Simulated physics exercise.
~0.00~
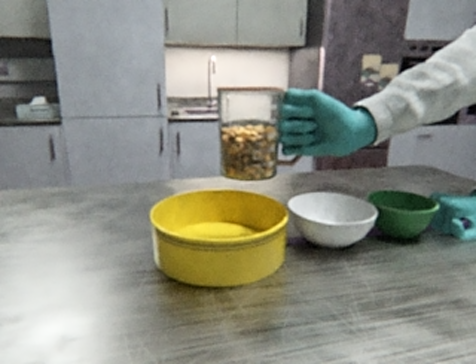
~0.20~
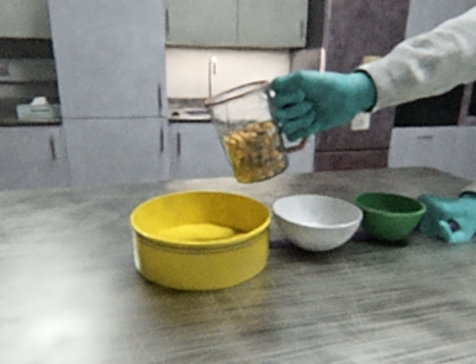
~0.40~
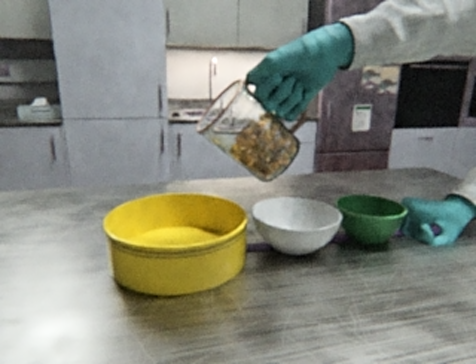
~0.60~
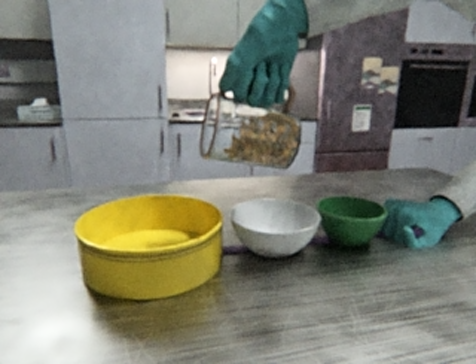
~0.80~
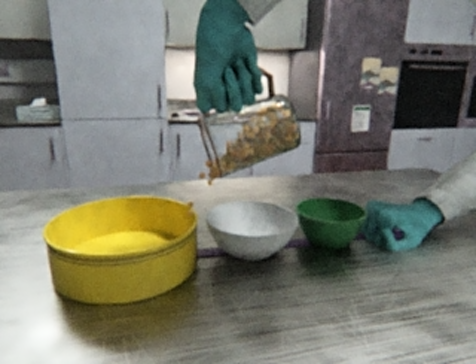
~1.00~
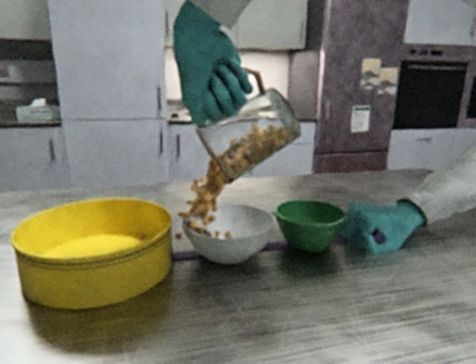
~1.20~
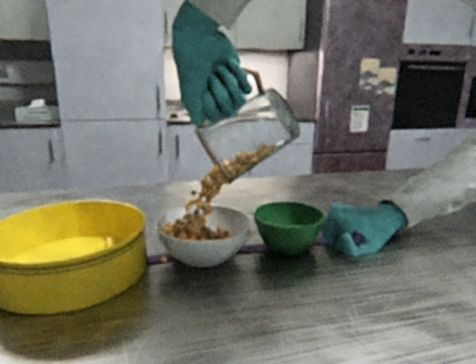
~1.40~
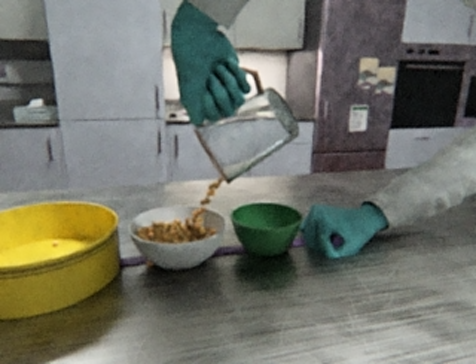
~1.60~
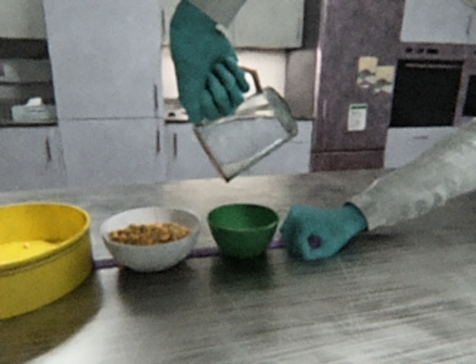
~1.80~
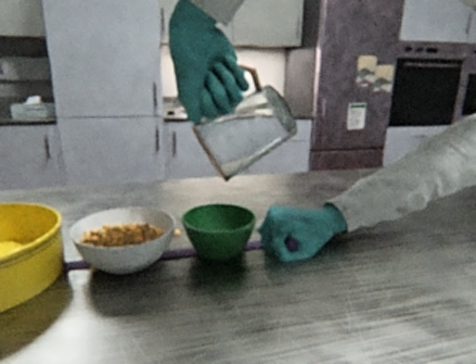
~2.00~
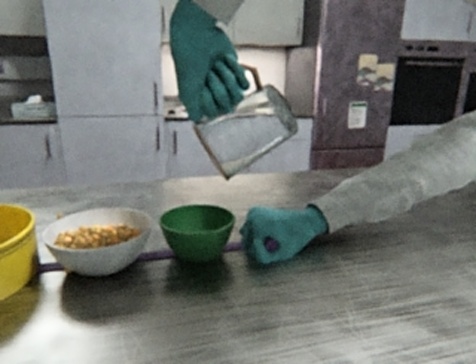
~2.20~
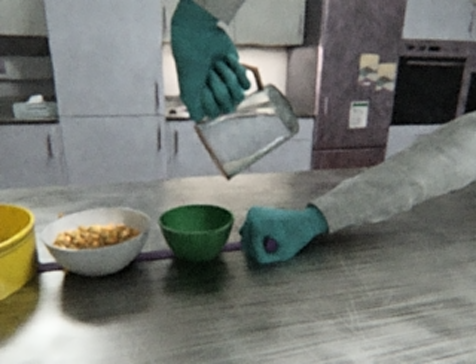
A gloved hand tips a jug of chickpeas into the white bowl as joined dishes slide left.
